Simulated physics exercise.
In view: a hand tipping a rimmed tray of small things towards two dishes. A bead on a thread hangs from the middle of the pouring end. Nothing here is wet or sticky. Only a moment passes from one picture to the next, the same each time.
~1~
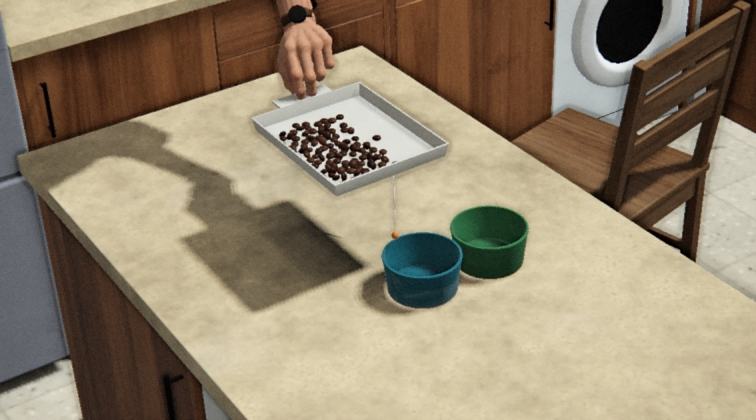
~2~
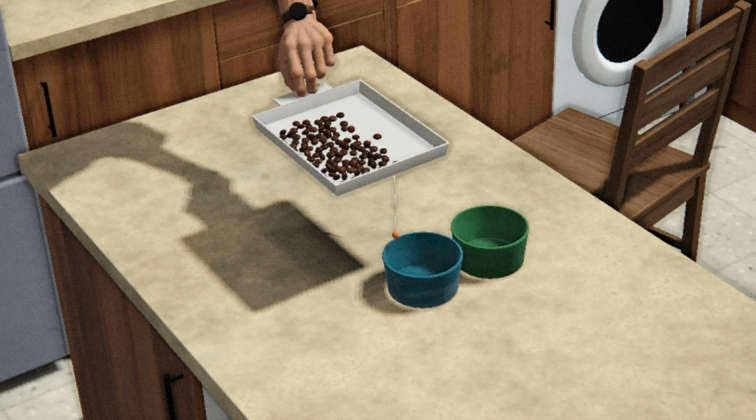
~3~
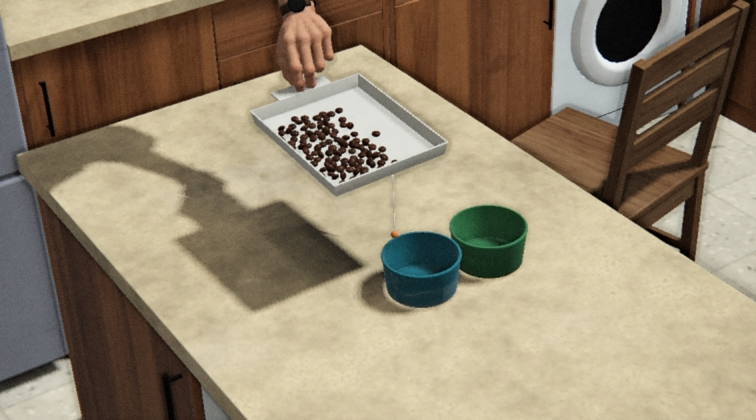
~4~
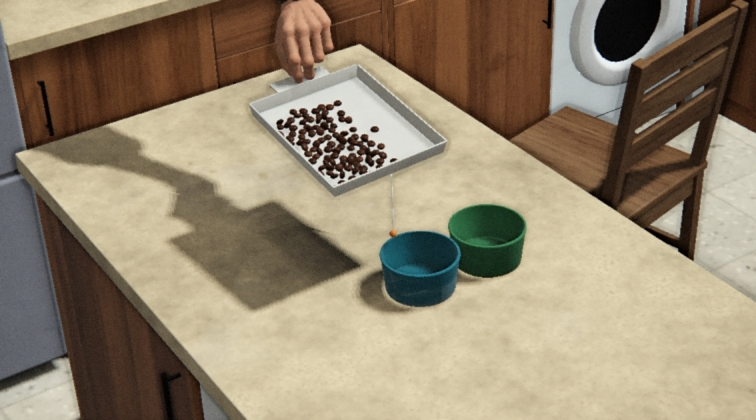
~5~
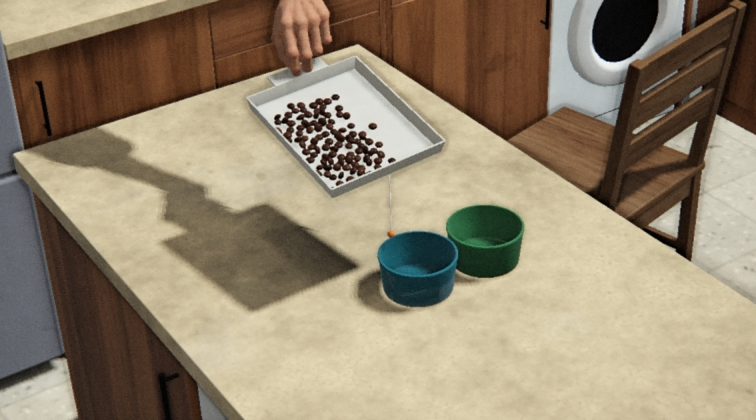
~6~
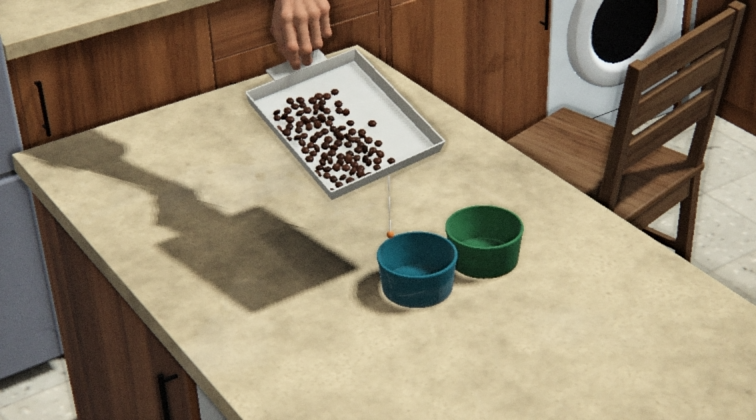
In the video, a hand holds a rimmed white tray of small dark brown pieces above a countertop, near a blue dish and a green dish, and gradually tilts it slightly towards its left front corner while the pieces barely shift.
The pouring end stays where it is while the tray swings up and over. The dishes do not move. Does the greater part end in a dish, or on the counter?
Together they catch under half.
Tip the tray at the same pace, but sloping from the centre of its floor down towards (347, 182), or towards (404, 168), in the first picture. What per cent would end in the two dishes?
The first gives 0 %, the second 80 %.
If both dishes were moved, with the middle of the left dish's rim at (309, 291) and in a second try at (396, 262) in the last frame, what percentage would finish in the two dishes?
Near 90 % and 40 %.
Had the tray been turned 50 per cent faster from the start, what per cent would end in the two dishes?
Close to 10 per cent.
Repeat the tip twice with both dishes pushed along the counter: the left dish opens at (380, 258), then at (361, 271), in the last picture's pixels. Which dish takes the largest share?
First left, then the left dish.
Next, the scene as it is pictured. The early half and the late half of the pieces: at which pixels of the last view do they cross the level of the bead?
The first part at (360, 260); the rest at (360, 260).
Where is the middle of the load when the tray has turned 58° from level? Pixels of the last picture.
Close to (348, 162).
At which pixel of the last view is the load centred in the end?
Roughly at (358, 312).
Just after the last frame, tray tipped steeply; every one on the tray.
A moment on, tray tipped right over; roughly half on the tray; about a tenth in the left dish; roughly a third outside both; about a tenth in the air.
Further on, tray tipped past a quarter turn; roughly a quarter in the left dish; the larger part outside both.
When it is over, tray tipped past a quarter turn; roughly a quarter in the left dish; not one in the right dish; the larger part outside both.
